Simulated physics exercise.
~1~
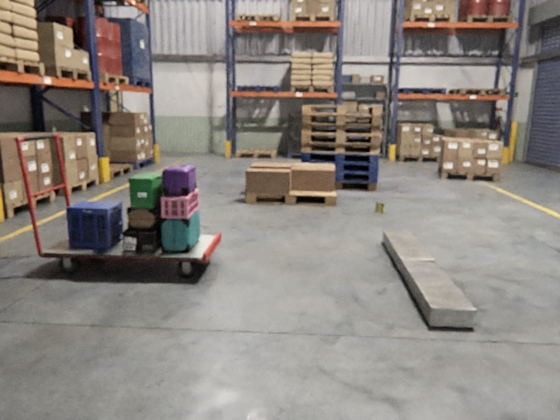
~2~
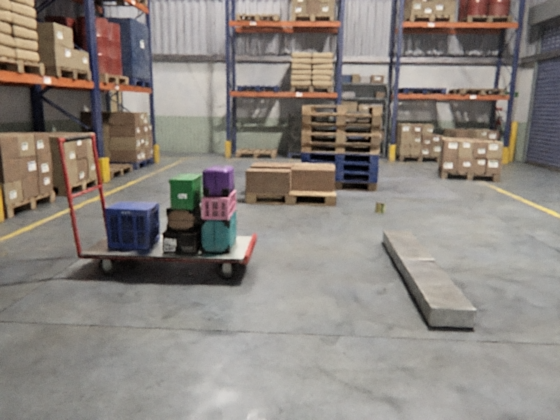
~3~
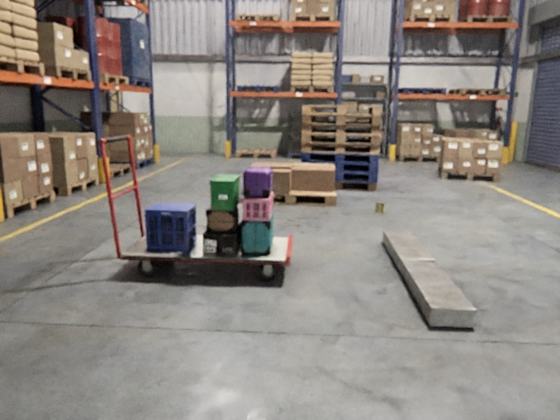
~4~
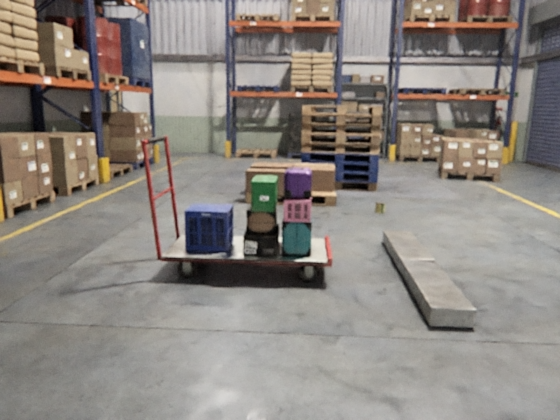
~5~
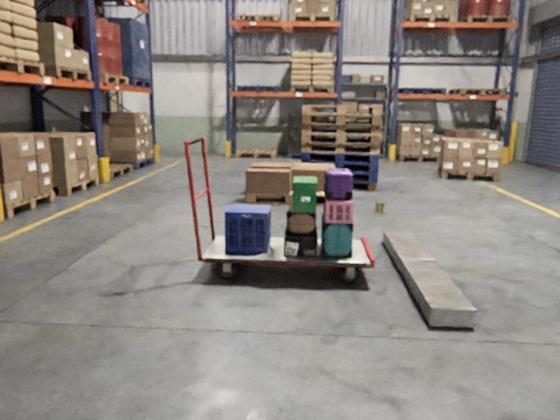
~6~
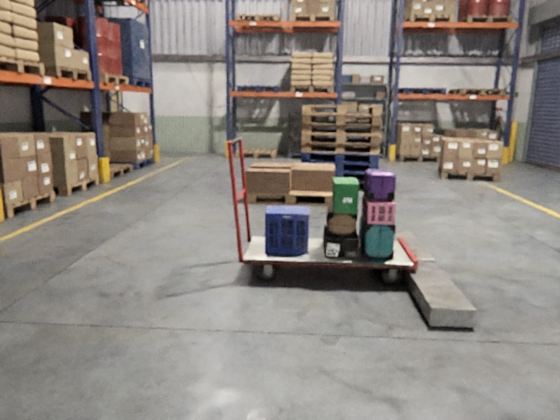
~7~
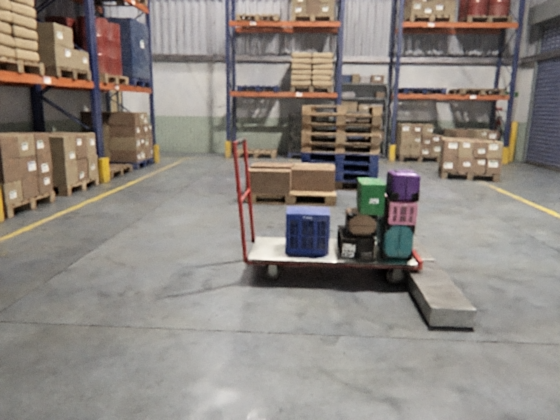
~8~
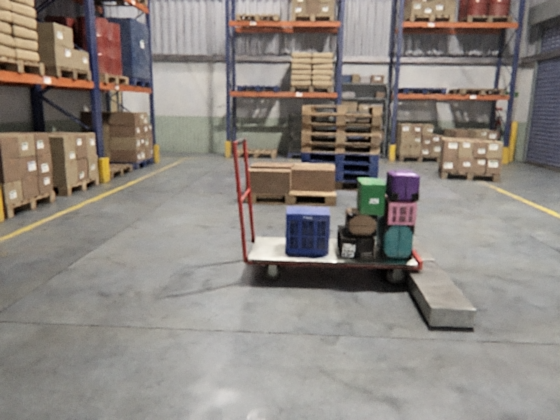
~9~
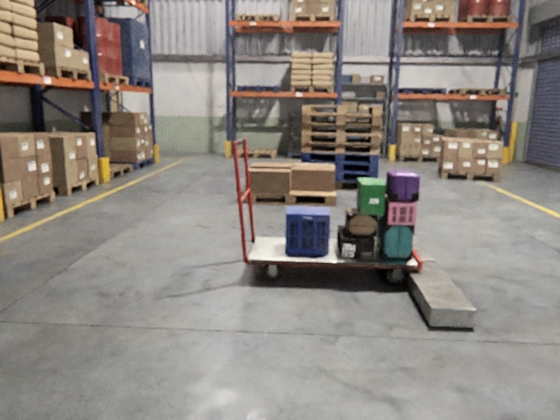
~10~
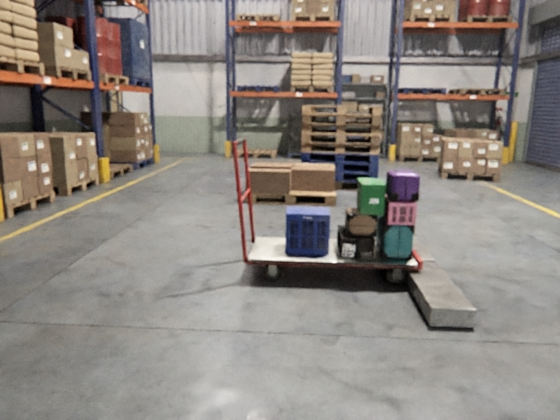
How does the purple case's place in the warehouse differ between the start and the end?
At the start the purple case was over on the left side of the view, well away from the low grey step. By the end it was right of centre, close to the step, still riding on top of the pink crate.
